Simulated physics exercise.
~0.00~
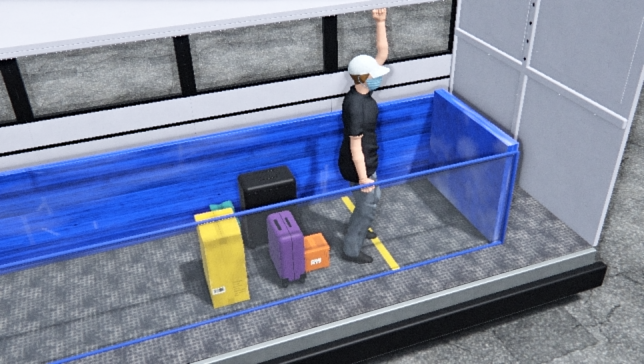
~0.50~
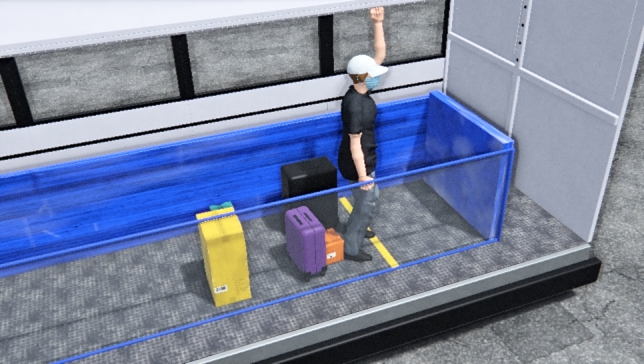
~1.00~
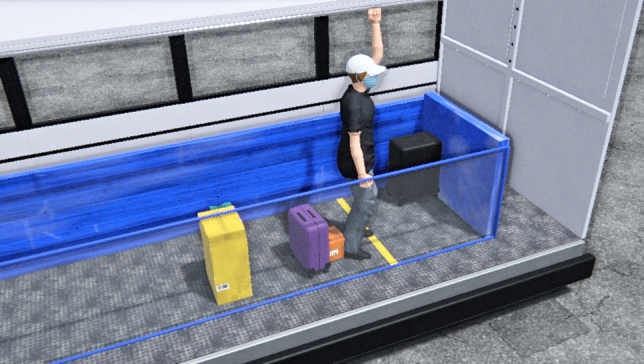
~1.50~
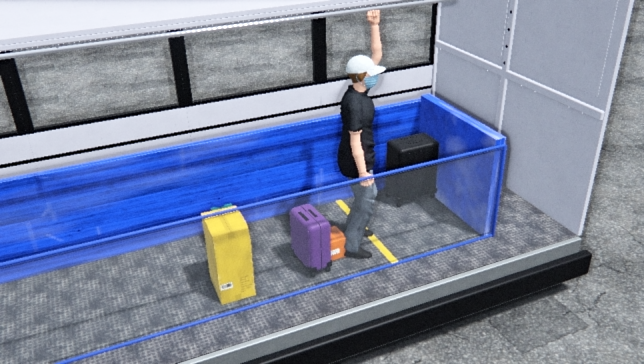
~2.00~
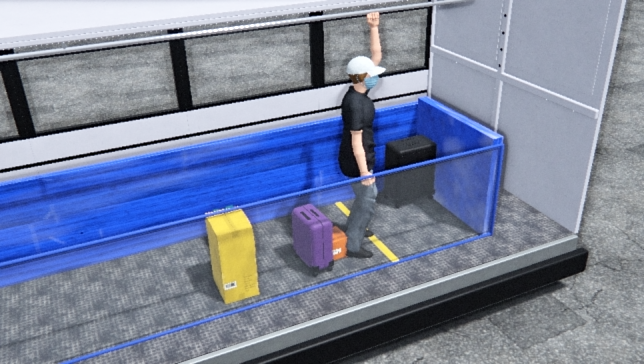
The big black case rolled right, passing behind the standing masked person and over the yellow line, while the small purple case and the orange tub shifted slightly right and stopped short of it, and the tall yellow bag stayed where it was.
